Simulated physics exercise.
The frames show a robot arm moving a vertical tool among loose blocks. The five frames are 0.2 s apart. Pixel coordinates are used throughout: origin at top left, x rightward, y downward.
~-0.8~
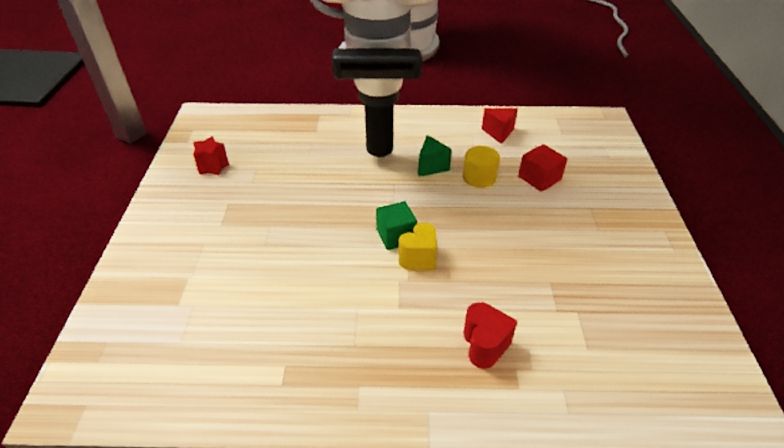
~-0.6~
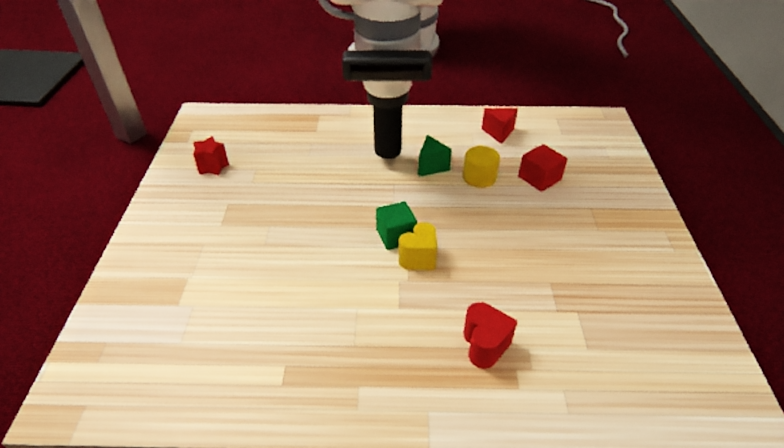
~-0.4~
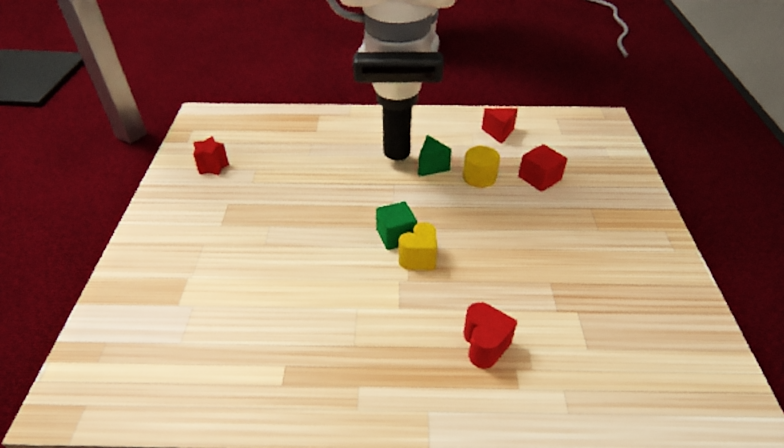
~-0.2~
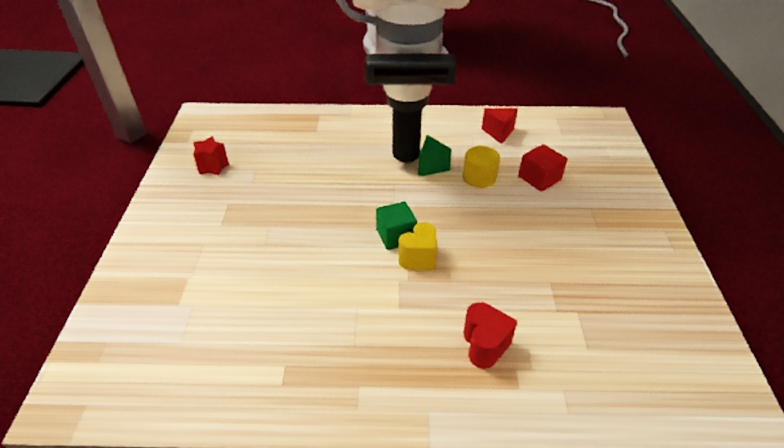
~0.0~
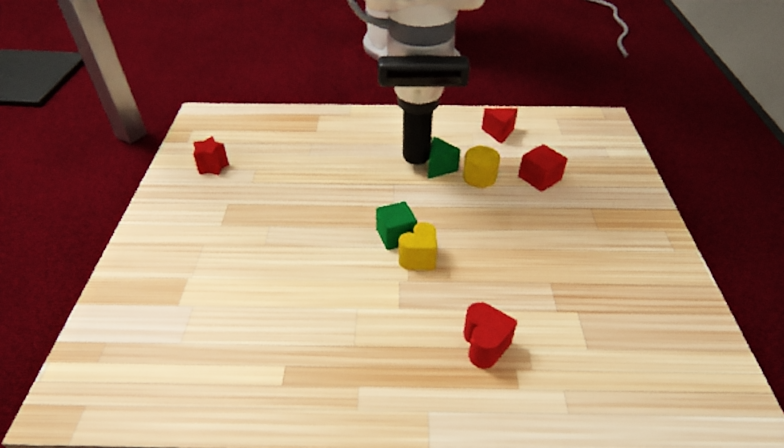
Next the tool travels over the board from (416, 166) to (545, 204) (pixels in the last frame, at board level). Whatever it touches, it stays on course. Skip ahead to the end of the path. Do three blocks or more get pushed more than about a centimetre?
I believe so.
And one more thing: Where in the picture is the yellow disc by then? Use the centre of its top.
Around pixel (522, 153).
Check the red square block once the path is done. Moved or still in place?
At the moment the path ends, the red square block no longer stands where it did.
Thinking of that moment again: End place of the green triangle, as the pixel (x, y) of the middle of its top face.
The point I'd pick in the picture is (478, 143).
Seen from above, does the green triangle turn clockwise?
No, that is not what happens.
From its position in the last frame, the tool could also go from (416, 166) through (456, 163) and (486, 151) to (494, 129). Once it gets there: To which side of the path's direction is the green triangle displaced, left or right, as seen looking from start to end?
Taking start-to-end as forward, the block's sideways shift goes to the right.
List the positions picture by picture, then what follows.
In the first picture, tool's lower end at (380, 150); green triangle at (433, 146); yellow disc at (483, 155); red square block at (545, 156).
In the second picture, tool at (388, 152); blocks still.
In the third picture, tool at (397, 153); blocks still.
In the fourth picture, tool at (406, 155); blocks still.
In the fifth picture, tool at (416, 157); green triangle at (442, 147); yellow disc at (483, 155); red square block at (545, 156).
What follows on the original path. One third of the way, tool at (458, 169); green triangle at (475, 145), turned 50° anticlockwise; yellow disc at (501, 156).
Two thirds of the way, tool at (502, 182); green triangle at (478, 143), turned 60° anticlockwise; yellow disc at (521, 154); red square block at (554, 153), turned 35° clockwise.
At the end, tool at (547, 195); green triangle at (478, 143), turned 60° anticlockwise; yellow disc at (522, 153); red square block at (555, 152), turned 40° clockwise.
